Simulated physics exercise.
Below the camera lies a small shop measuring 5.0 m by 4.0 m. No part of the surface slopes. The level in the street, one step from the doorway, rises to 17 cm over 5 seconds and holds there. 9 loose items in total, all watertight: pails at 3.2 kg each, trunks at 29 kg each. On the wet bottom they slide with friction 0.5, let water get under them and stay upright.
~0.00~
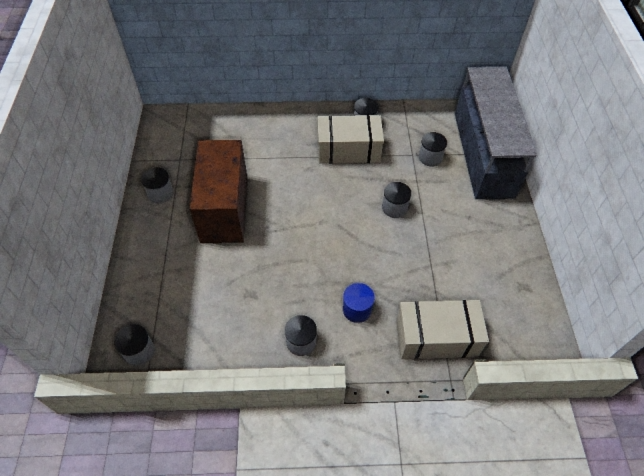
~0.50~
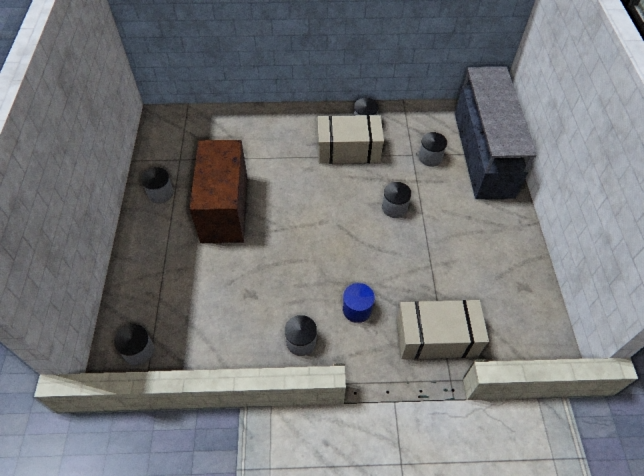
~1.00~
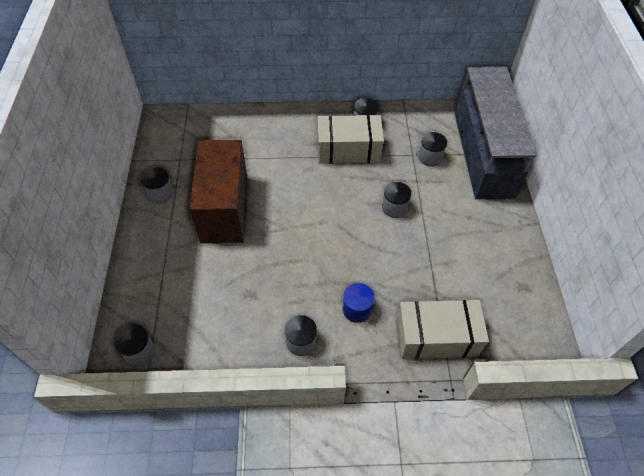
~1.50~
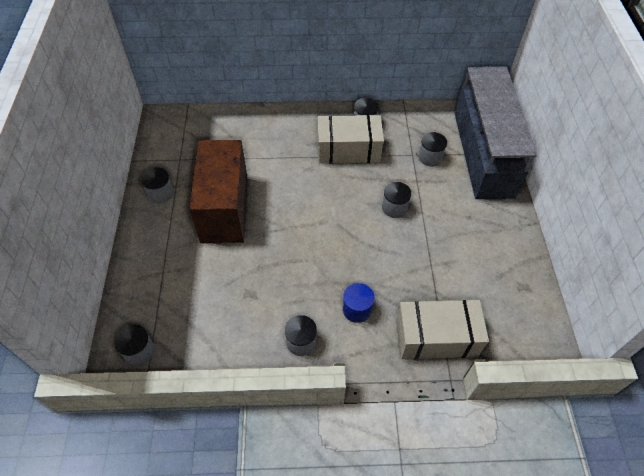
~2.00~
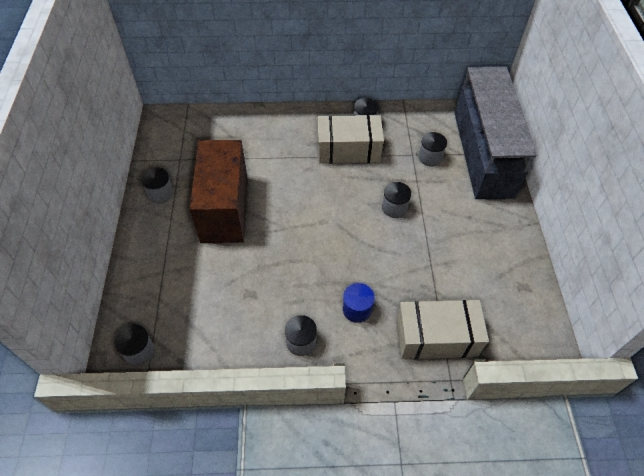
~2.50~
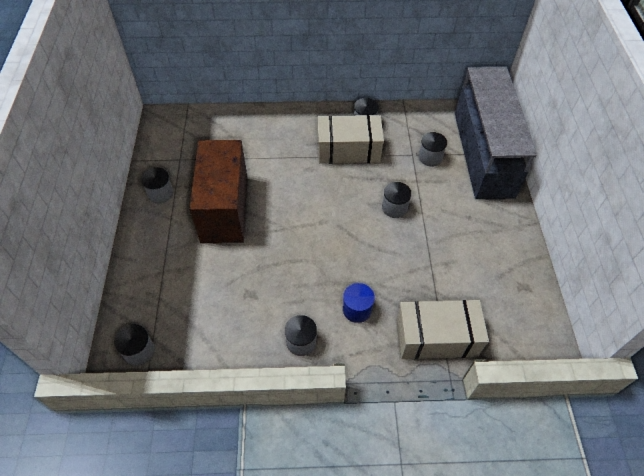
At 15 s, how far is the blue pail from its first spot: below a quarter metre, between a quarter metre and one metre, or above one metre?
Above one metre.
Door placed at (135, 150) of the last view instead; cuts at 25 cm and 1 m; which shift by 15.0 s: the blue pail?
Result for the blue pail: Large displacement.
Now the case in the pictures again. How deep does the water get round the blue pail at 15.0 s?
About 11 cm.
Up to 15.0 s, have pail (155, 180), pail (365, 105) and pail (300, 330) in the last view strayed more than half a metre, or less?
The first is bigger, the second bigger and the third not bigger.
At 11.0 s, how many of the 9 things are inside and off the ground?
2.
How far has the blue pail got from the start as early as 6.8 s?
By then it has shifted roughly 150 cm.
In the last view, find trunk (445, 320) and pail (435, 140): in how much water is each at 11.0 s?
First roughly 7 cm, second roughly 4 cm.
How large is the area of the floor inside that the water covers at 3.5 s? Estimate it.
Close to 0.5 m2, I'd say.
After 3.5 s the blue pail is near (359, 297), 0.0 m from its start, aground; 0 afloat.
After 6.8 s the blue pail is near (318, 182), 1.6 m from its start, aground; 0 afloat.
After 11.0 s the blue pail is near (352, 95), 3.0 m from its start, afloat; 2 afloat.
After 15.0 s the blue pail is near (361, 104), 2.8 m from its start, afloat; 8 afloat.
